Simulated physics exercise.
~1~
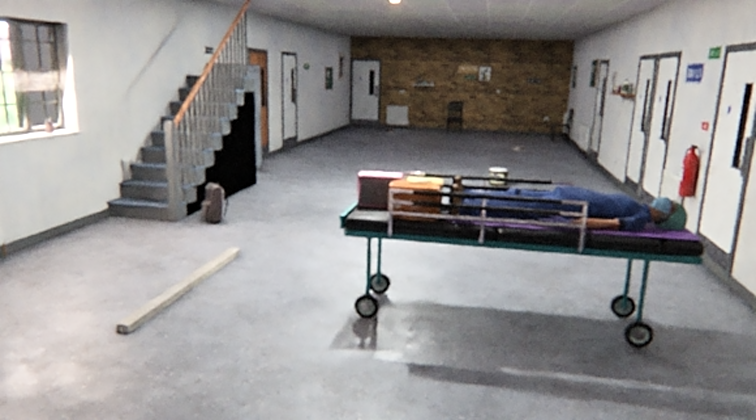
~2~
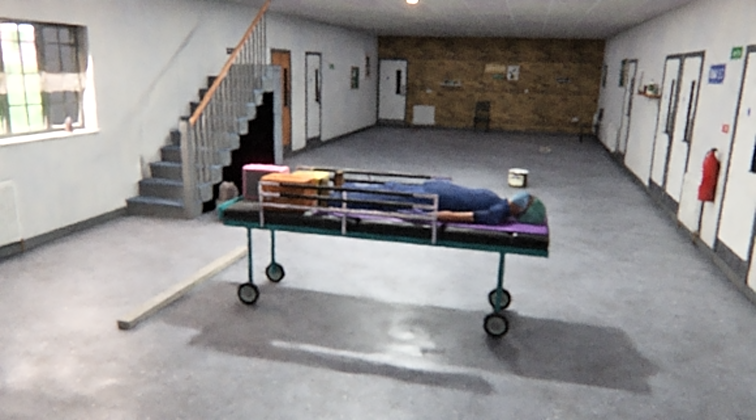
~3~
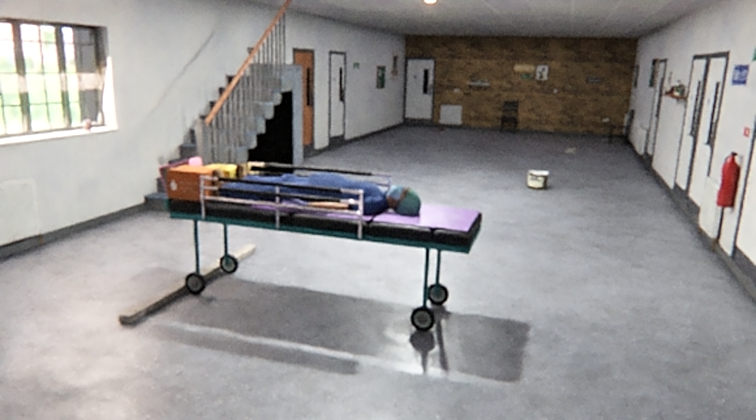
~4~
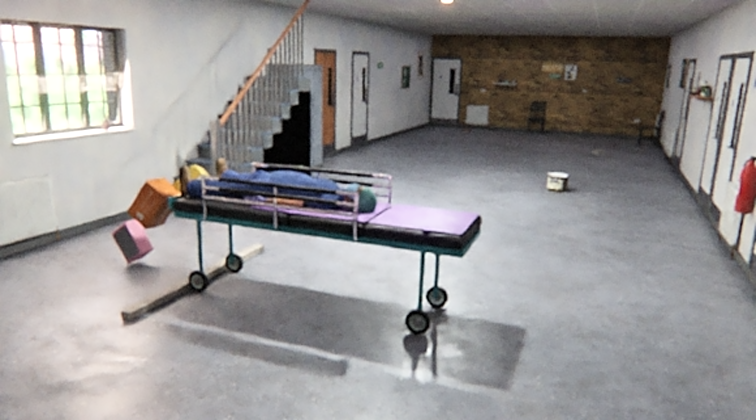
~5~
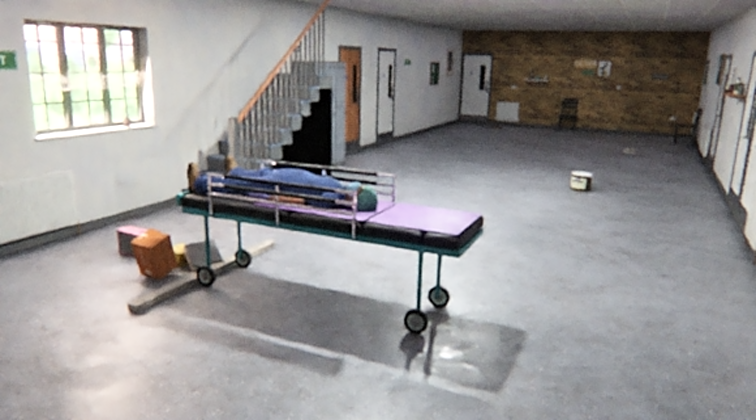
In this clip, a gurney carrying a limp person rolls left across a wide hall and stops at a low sill, and the person slides towards its left end as pink, orange and yellow items tumble onto the floor, leaving the person still aboard.
